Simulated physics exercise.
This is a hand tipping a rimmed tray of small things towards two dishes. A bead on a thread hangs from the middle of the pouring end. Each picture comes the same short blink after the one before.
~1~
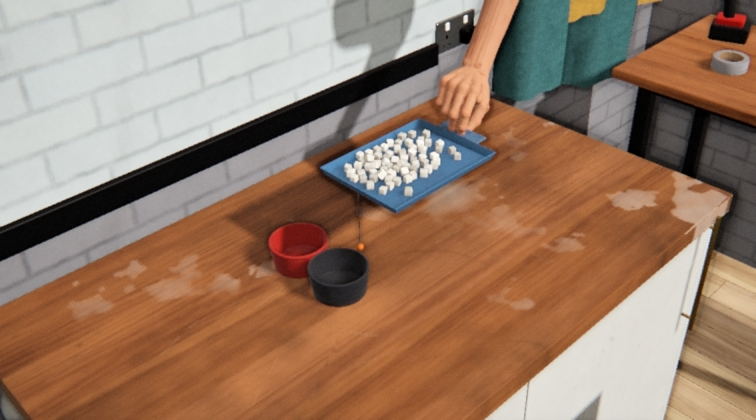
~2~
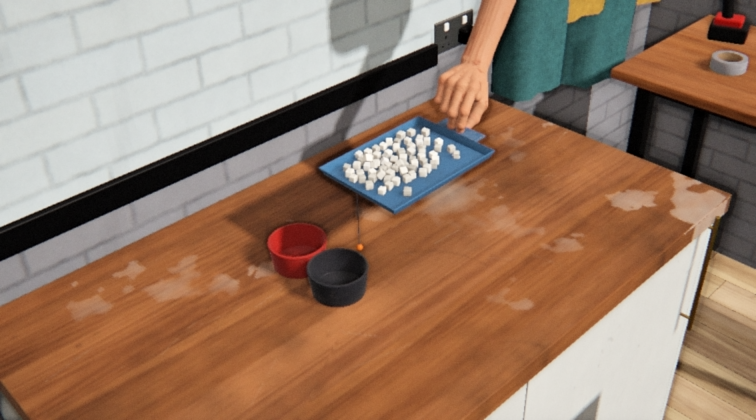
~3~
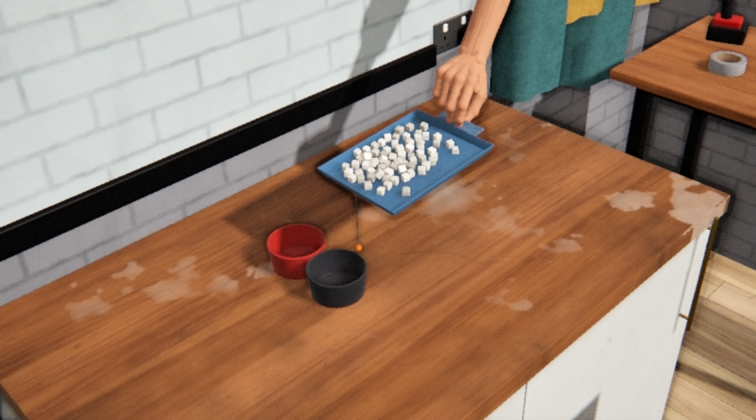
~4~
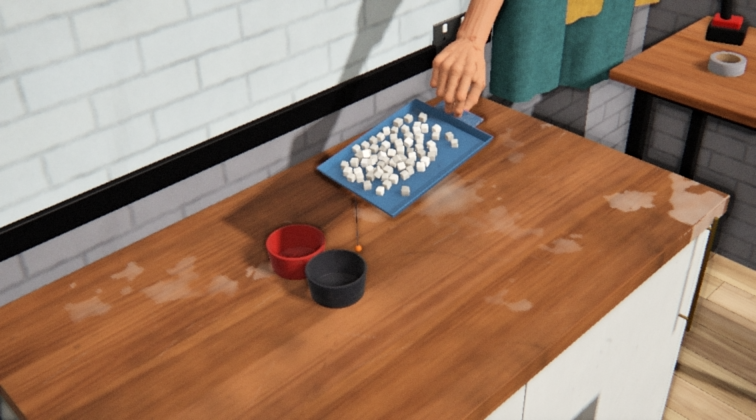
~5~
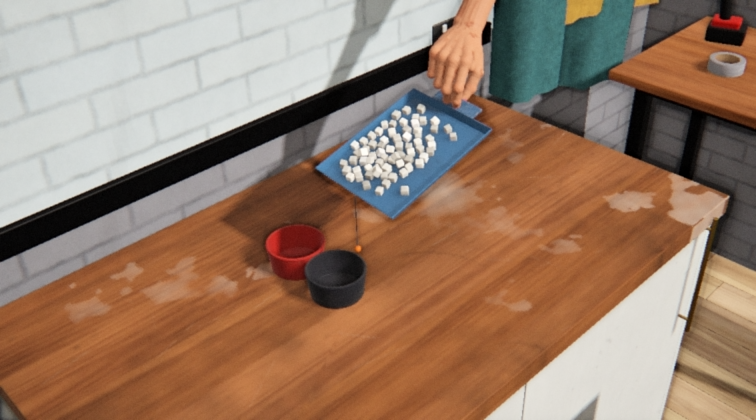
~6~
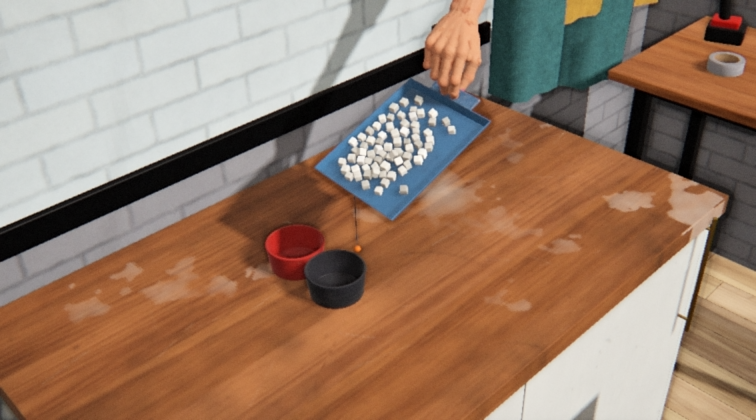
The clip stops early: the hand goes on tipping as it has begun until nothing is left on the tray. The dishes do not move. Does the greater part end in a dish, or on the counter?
Together they catch only the smaller part.
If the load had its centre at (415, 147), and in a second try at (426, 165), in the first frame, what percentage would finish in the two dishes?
First some 10, then 20 per cent.
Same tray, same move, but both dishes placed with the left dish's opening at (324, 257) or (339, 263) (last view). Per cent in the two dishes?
The first gives 70 %, the second 90 %.
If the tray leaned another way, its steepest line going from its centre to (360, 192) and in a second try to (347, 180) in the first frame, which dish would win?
The first try: The right dish. The second: The left dish.
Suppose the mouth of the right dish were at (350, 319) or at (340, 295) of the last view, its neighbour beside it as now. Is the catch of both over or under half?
At the first place under half, at the second below a half.
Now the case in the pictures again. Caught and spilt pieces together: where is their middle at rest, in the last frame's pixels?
Near (370, 318).
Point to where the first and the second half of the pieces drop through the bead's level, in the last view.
First near (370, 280), later near (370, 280).
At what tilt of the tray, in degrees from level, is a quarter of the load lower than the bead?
Roughly 75°.
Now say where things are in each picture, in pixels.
In the first frame, corners of the pouring end (326, 167) and (396, 206), level; middle of the load (395, 161), sugar cubes; left dish (277, 261); right dish (317, 289); bead on its thread (360, 247).
In the second frame, corners of the pouring end (324, 167) and (395, 207), level; middle of the load (394, 160).
In the third frame, corners of the pouring end (323, 168) and (393, 209), tipped barely, lowest at the right corner; middle of the load (393, 157).
In the fourth frame, corners of the pouring end (322, 167) and (393, 211), tipped a little, lowest at the right corner; middle of the load (392, 153).
In the fifth frame, corners of the pouring end (321, 167) and (392, 213), tipped clearly, lowest at the right corner; middle of the load (390, 150).
In the sixth frame, corners of the pouring end (320, 167) and (392, 215), tipped clearly, lowest at the right corner; middle of the load (388, 147); left dish (274, 263); right dish (313, 291).
Just after the last frame, tray tipped steeply; roughly two thirds on the tray; just a few outside both; roughly a quarter in the air.
A moment on, tray tipped past a quarter turn; roughly a quarter in the right dish; roughly two thirds outside both; just a few in the air.
Further on, tray tipped past a quarter turn; roughly a quarter in the right dish; roughly two thirds outside both.
When it is over, tray tipped past a quarter turn; roughly a quarter in the right dish; not one in the left dish; roughly two thirds outside both.
